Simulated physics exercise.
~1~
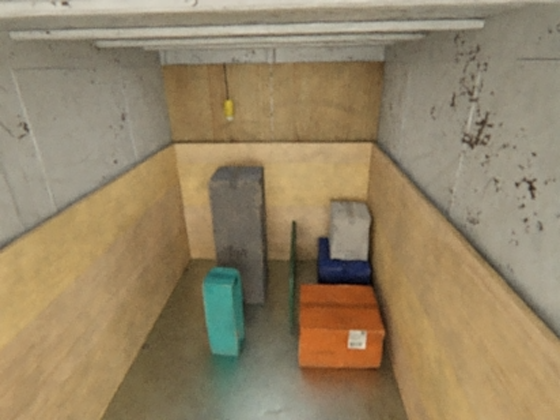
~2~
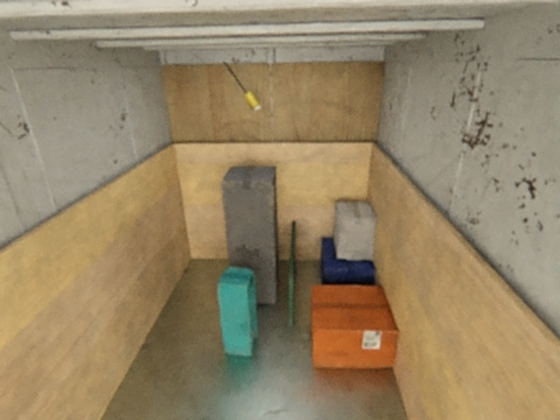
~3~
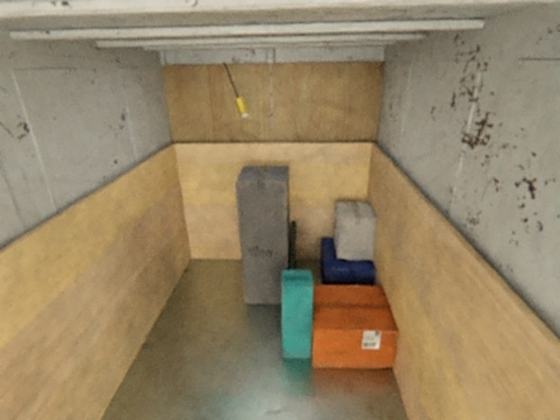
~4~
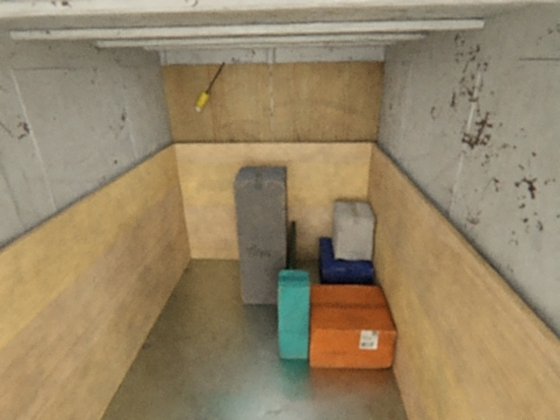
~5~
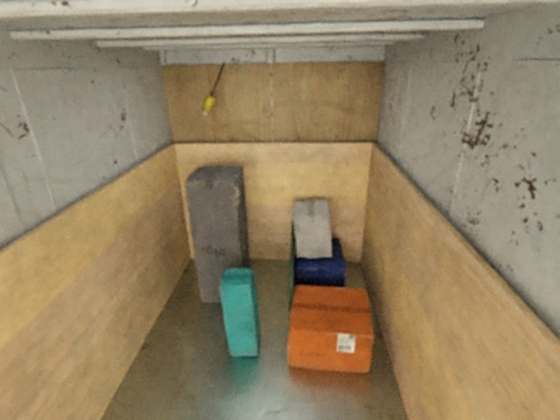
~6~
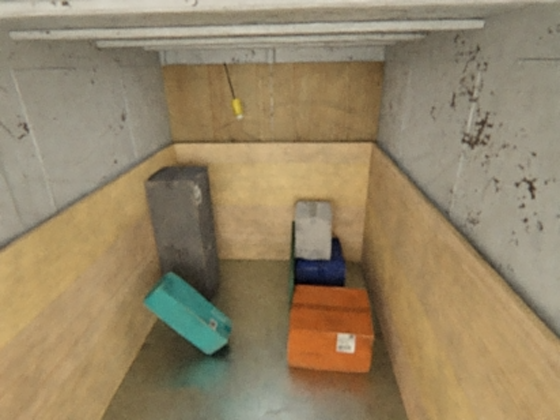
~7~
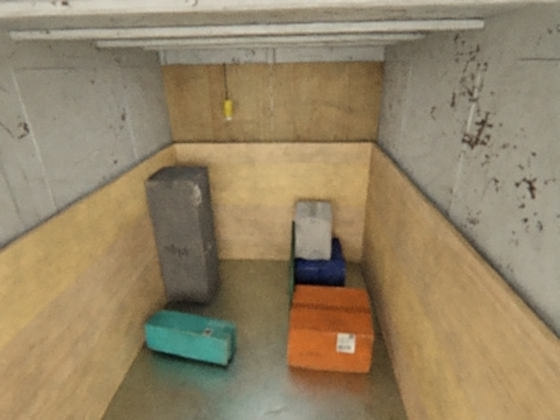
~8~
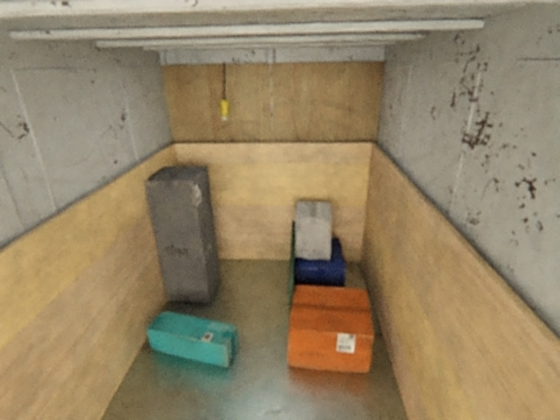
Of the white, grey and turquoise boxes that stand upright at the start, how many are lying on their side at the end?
Just one of them is lying on its side at the end, the turquoise box. The grey and white boxes are still upright.
